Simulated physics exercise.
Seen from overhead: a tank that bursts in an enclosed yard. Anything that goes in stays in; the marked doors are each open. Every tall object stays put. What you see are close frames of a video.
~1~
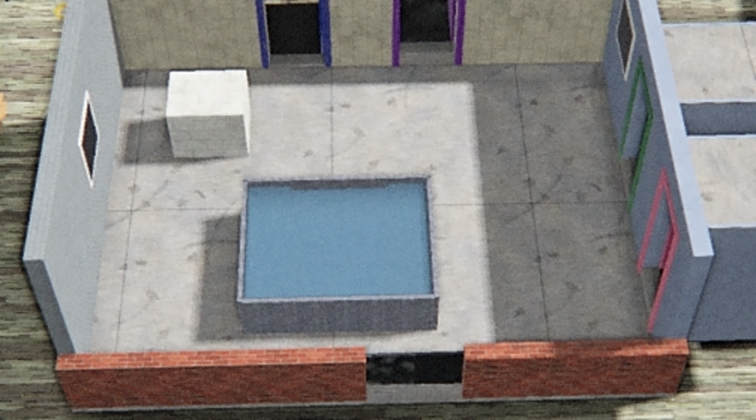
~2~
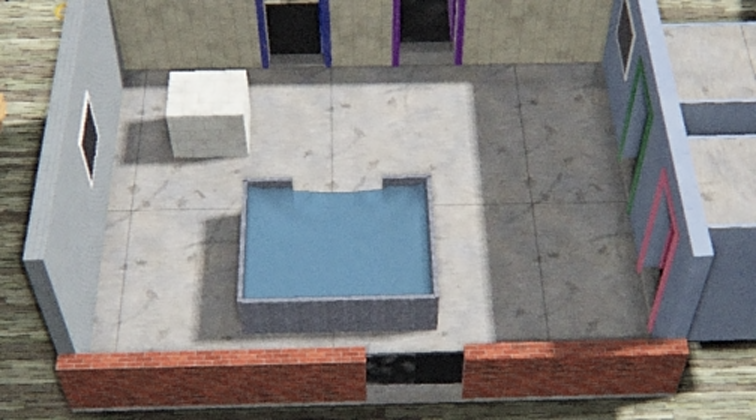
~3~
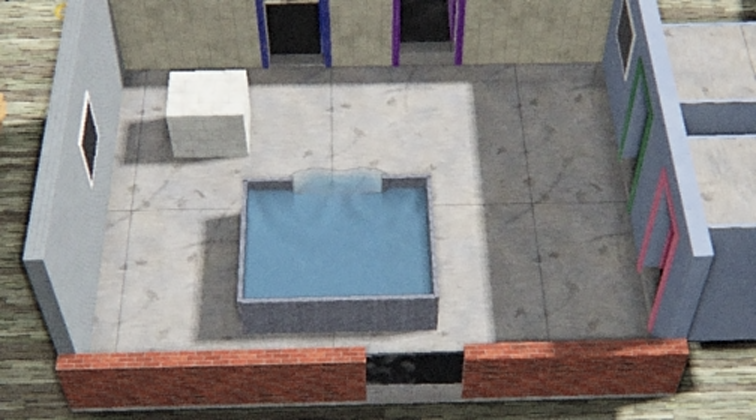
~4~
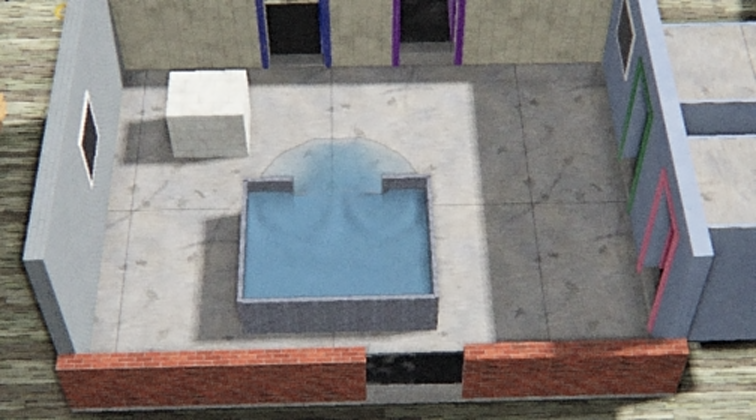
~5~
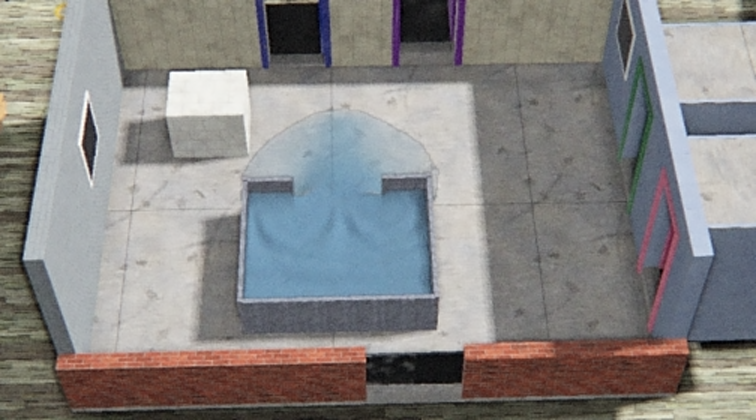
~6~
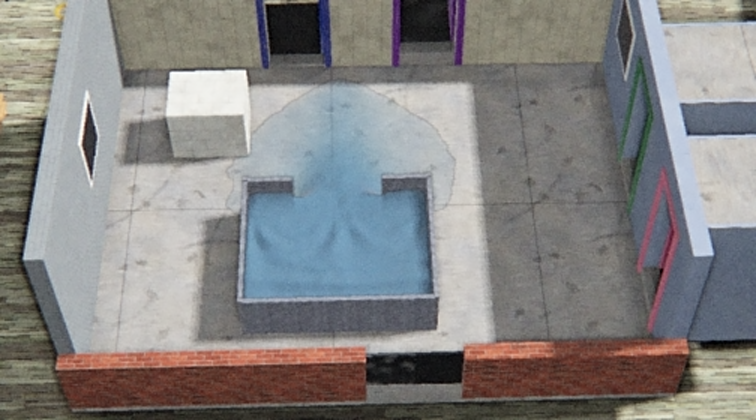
Water pours through a gap in the tank's far side and fans across the yard floor.
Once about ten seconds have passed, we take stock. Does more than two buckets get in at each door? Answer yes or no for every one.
Blue door: Yes, purple door: No, pink door: No, green door: No.
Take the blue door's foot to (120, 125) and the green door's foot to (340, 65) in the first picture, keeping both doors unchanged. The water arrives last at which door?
The door marked pink.
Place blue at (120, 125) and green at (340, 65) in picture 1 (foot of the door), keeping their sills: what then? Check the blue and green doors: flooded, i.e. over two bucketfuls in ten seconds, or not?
Blue goes over, green is over.
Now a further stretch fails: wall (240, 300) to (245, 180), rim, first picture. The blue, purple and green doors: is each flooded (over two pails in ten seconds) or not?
In that case the blue one stays within bounds, the purple one stays within bounds and the green one breaks the limit.
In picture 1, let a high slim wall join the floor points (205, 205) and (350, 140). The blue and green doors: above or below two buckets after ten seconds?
Blue: Falls short; green: Tops the mark.
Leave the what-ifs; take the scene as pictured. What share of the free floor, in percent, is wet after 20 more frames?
Near 45 in a hundred.
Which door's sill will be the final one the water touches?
My answer: The one in pink.
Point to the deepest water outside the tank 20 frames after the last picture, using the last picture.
My pick is (589, 65).
A moment on, water covers 25 % of the floor; the blue door over two buckets in, the purple door wet at the sill, nothing in, the pink door not reached, the green door not reached.
Next, water covers 35 % of the floor; the blue door far over two buckets in, the purple door wet at the sill, nothing in, the pink door not reached, the green door not reached.
Then, water covers 45 % of the floor; the blue door far over two buckets in, the purple door under two buckets in, the pink door not reached, the green door wet at the sill, nothing in.
Later, water covers 85 % of the floor; the blue door far over two buckets in, the purple door under two buckets in, the pink door wet at the sill, nothing in, the green door wet at the sill, nothing in.
In the end, water covers 95 % of the floor; the blue door far over two buckets in, the purple door under two buckets in, the pink door wet at the sill, nothing in, the green door wet at the sill, nothing in.
